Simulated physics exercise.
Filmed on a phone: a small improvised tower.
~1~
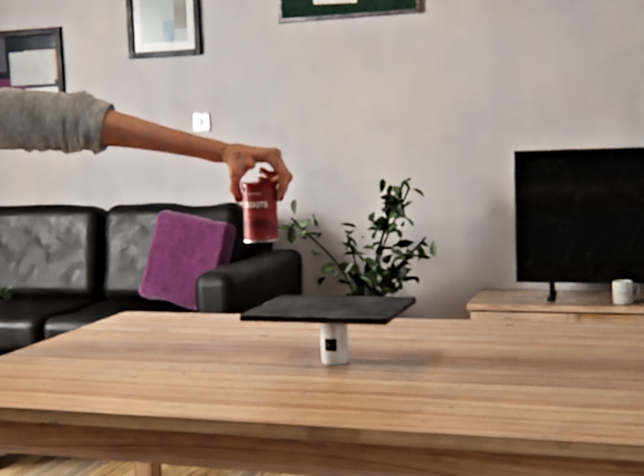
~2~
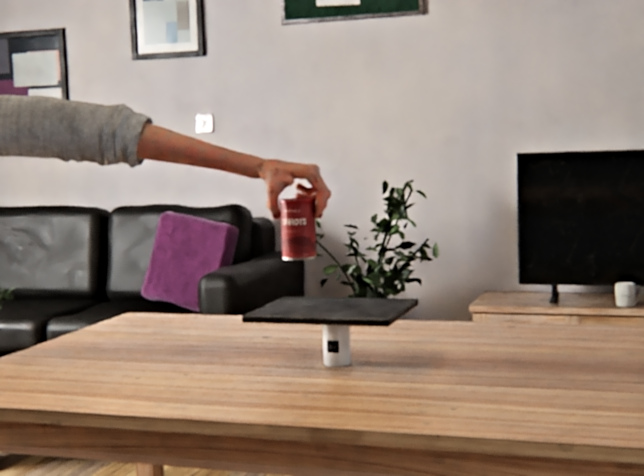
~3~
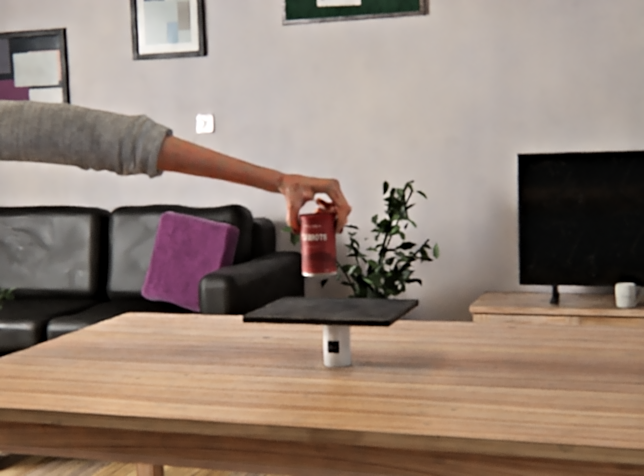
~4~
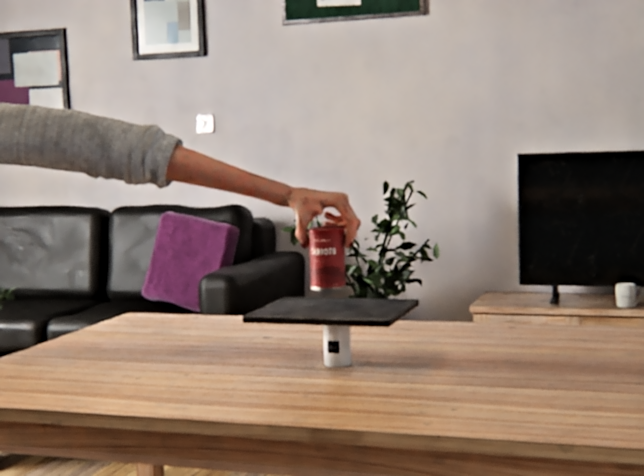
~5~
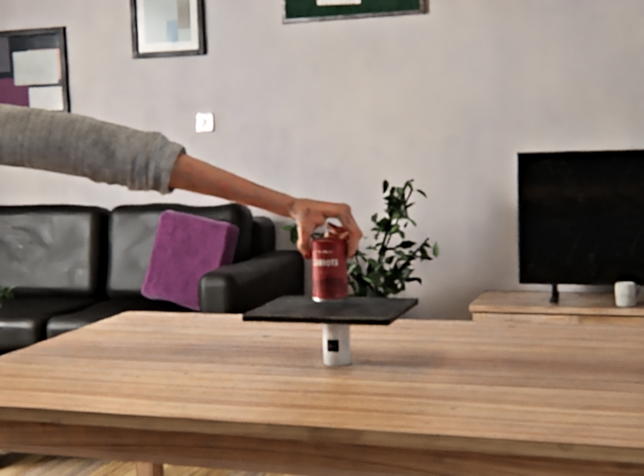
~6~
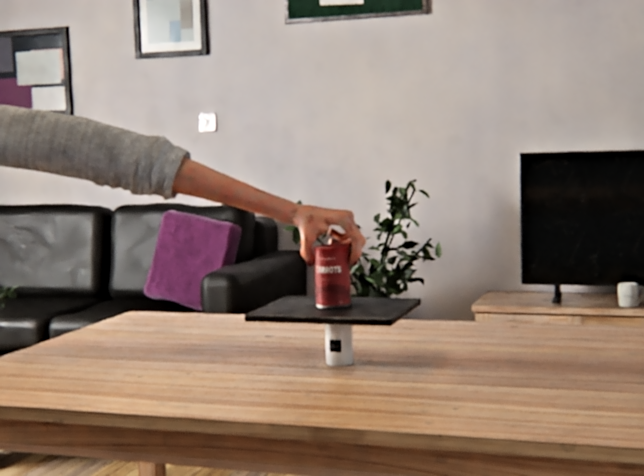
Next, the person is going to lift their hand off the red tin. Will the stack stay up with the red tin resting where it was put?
Yes, stable.
Then, 0.30 s later than the last frame, all is still.
Then, 0.70 s later than the last frame, red tin resting near (333, 276).
When it is over, all 3 as before. End places, in pixels of the last picture, red tin near (333, 276). The stack keeps its balance.
